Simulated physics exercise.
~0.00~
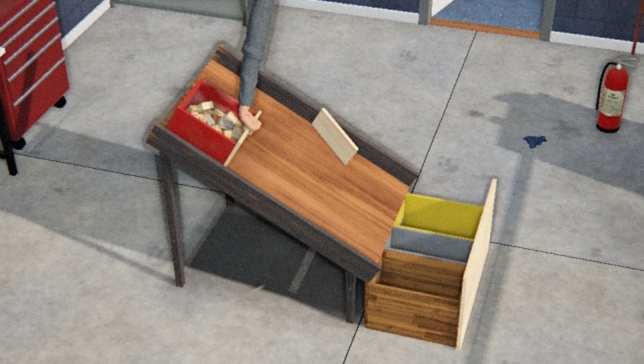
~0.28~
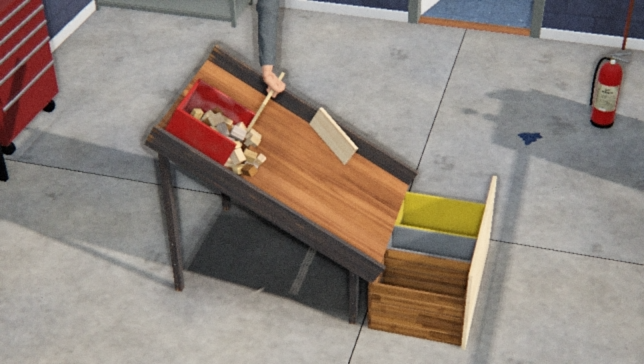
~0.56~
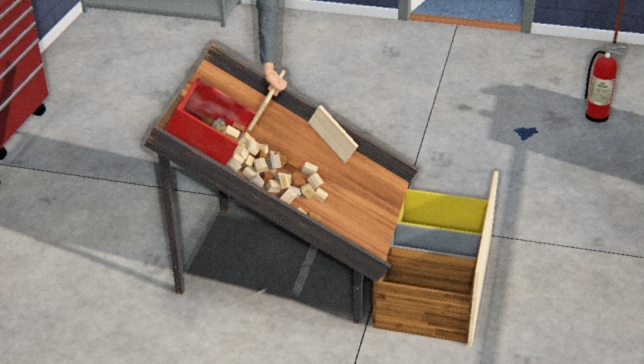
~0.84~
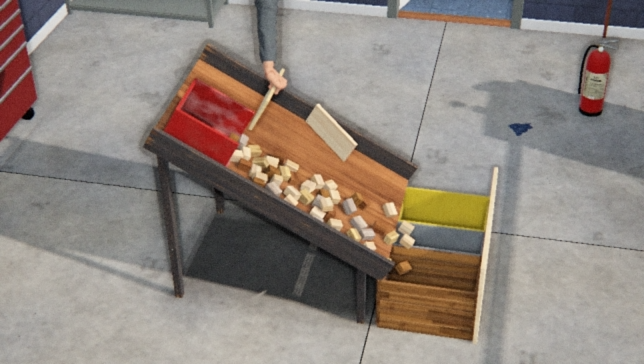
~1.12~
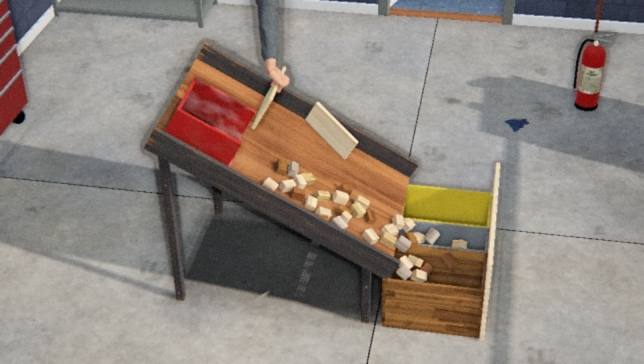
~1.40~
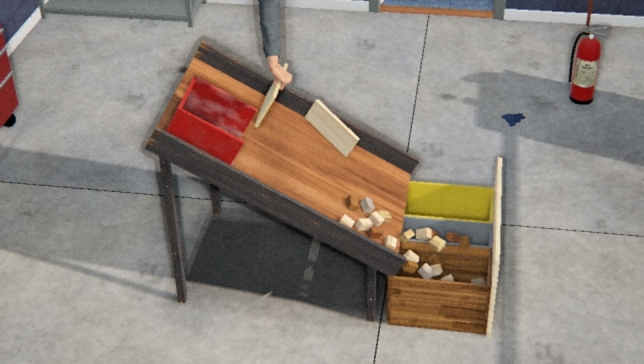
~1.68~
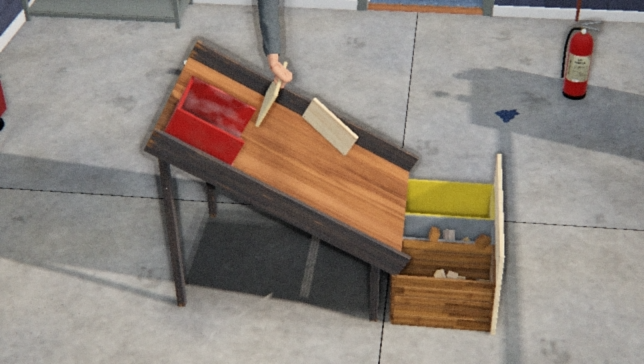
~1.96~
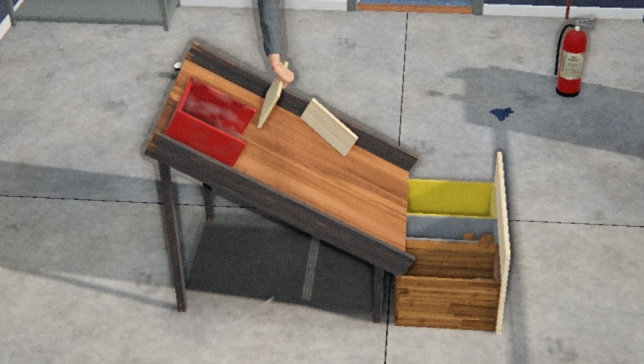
Wooden blocks spilling from a red pen as a hand lifts the gate, tumbling down a sloped table into grey and wooden bins.
